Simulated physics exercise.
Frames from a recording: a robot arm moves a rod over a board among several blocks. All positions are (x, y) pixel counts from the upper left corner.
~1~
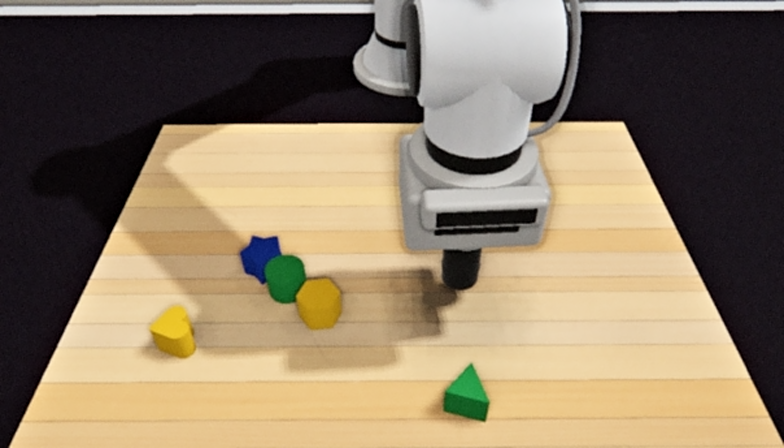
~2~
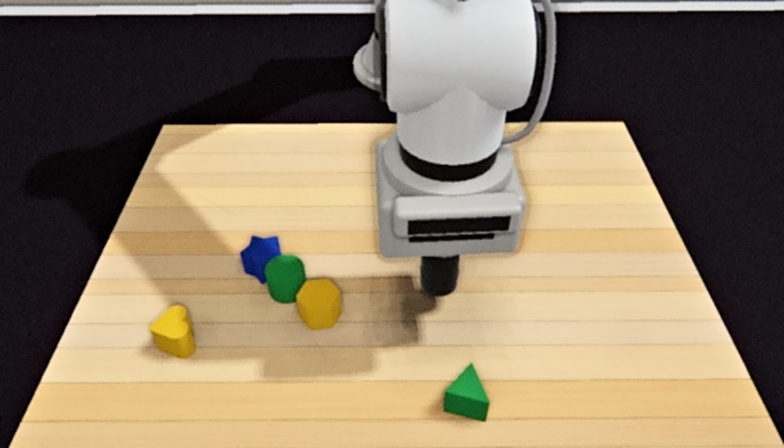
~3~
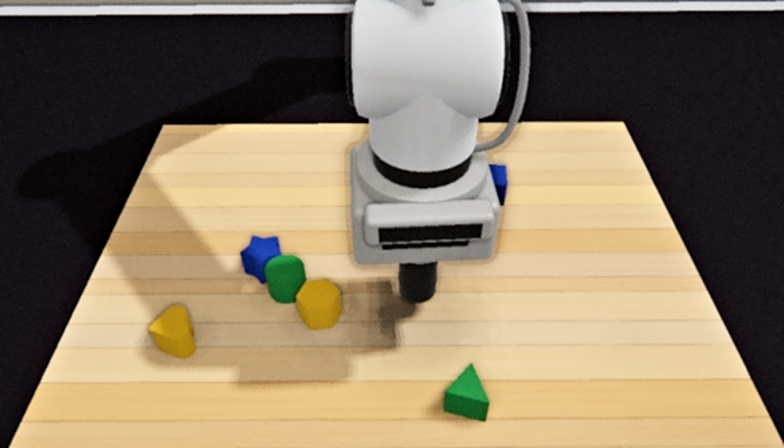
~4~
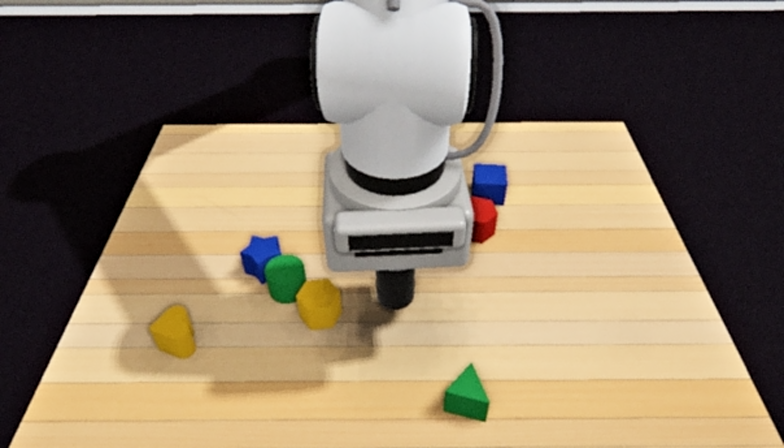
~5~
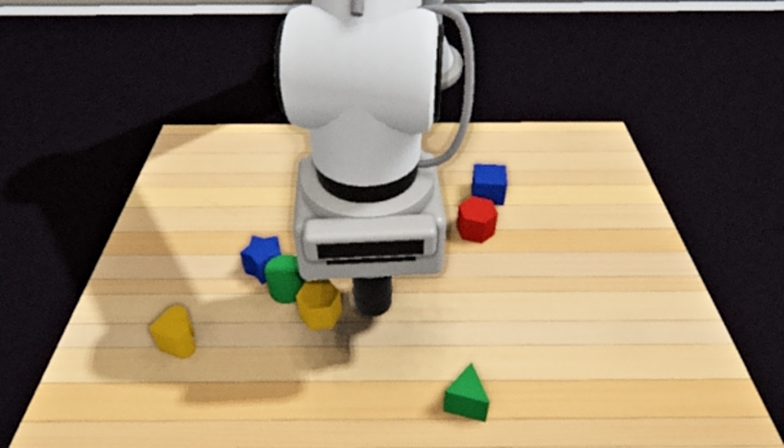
A white robot arm slid its short black rod steadily leftward over a wooden board, nearing the yellow six-sided block, while the scattered blocks stayed put and red and blue ones came into view behind it.
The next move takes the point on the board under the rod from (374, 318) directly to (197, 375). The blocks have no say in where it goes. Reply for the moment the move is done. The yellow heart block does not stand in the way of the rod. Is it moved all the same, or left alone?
Put simply, it stays right there.
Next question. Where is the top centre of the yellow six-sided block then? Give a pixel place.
Put as a pixel place, it's (272, 295).
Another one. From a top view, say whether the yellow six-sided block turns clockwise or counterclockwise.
It makes a clockwise turn.
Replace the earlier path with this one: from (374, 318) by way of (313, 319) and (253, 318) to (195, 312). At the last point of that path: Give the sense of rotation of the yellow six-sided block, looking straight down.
In a top view, it turns counterclockwise.
The first path, step by step. One third of the way, rod (315, 322); green circle (280, 265); yellow six-sided block (287, 293), turned 45° clockwise.
Two thirds of the way, rod (254, 341); blue star (260, 245); green circle (280, 264); yellow six-sided block (272, 295), turned 90° clockwise.
At the end, rod (191, 361); yellow heart block still; blue star (260, 245); green circle (280, 264); yellow six-sided block (272, 295), turned 90° clockwise.
